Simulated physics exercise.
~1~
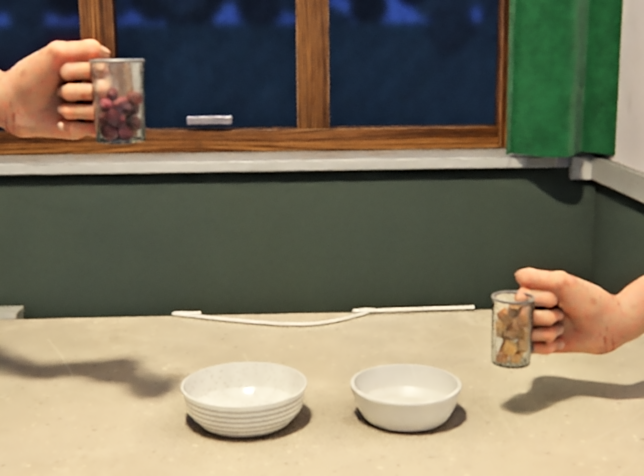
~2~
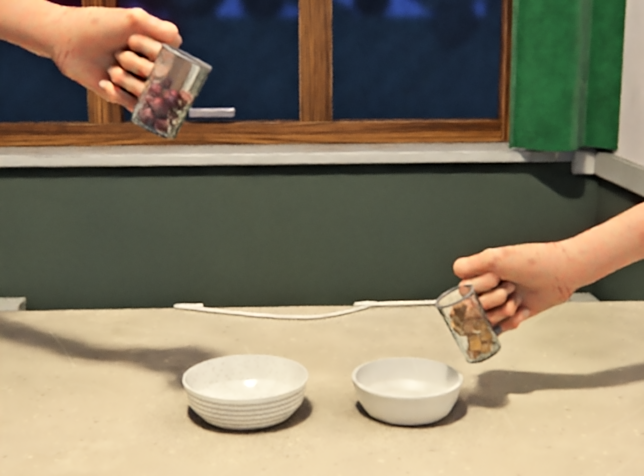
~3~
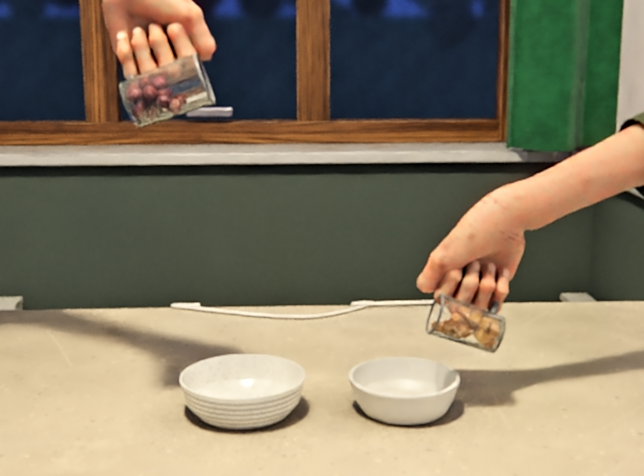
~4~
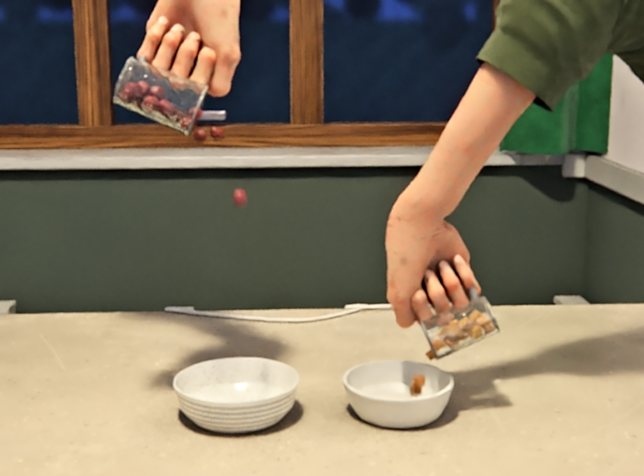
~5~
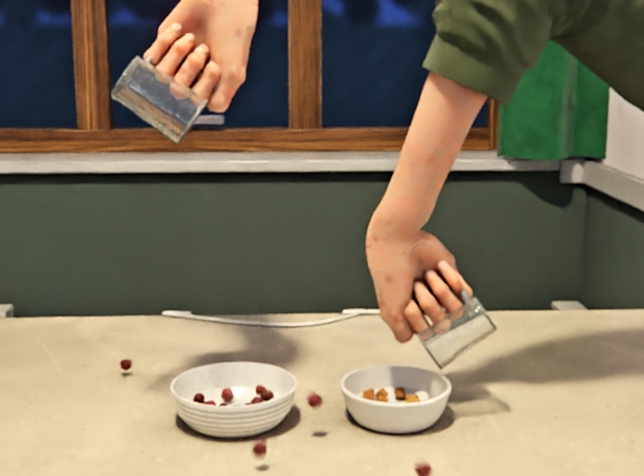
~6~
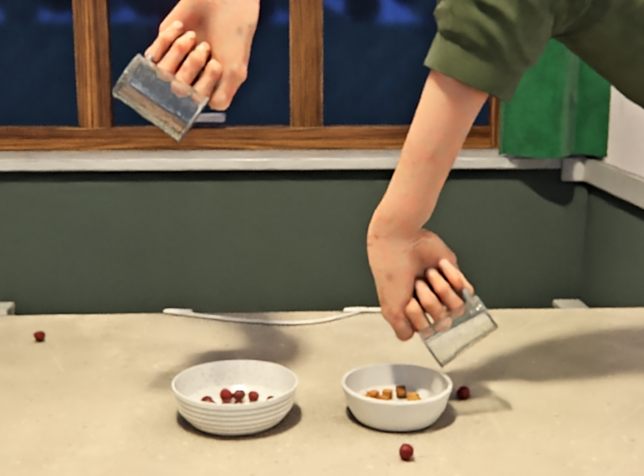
Two hands tipping glass cups over white bowls, the high left one scattering some red berries outside, the right's tan chunks all landing in.
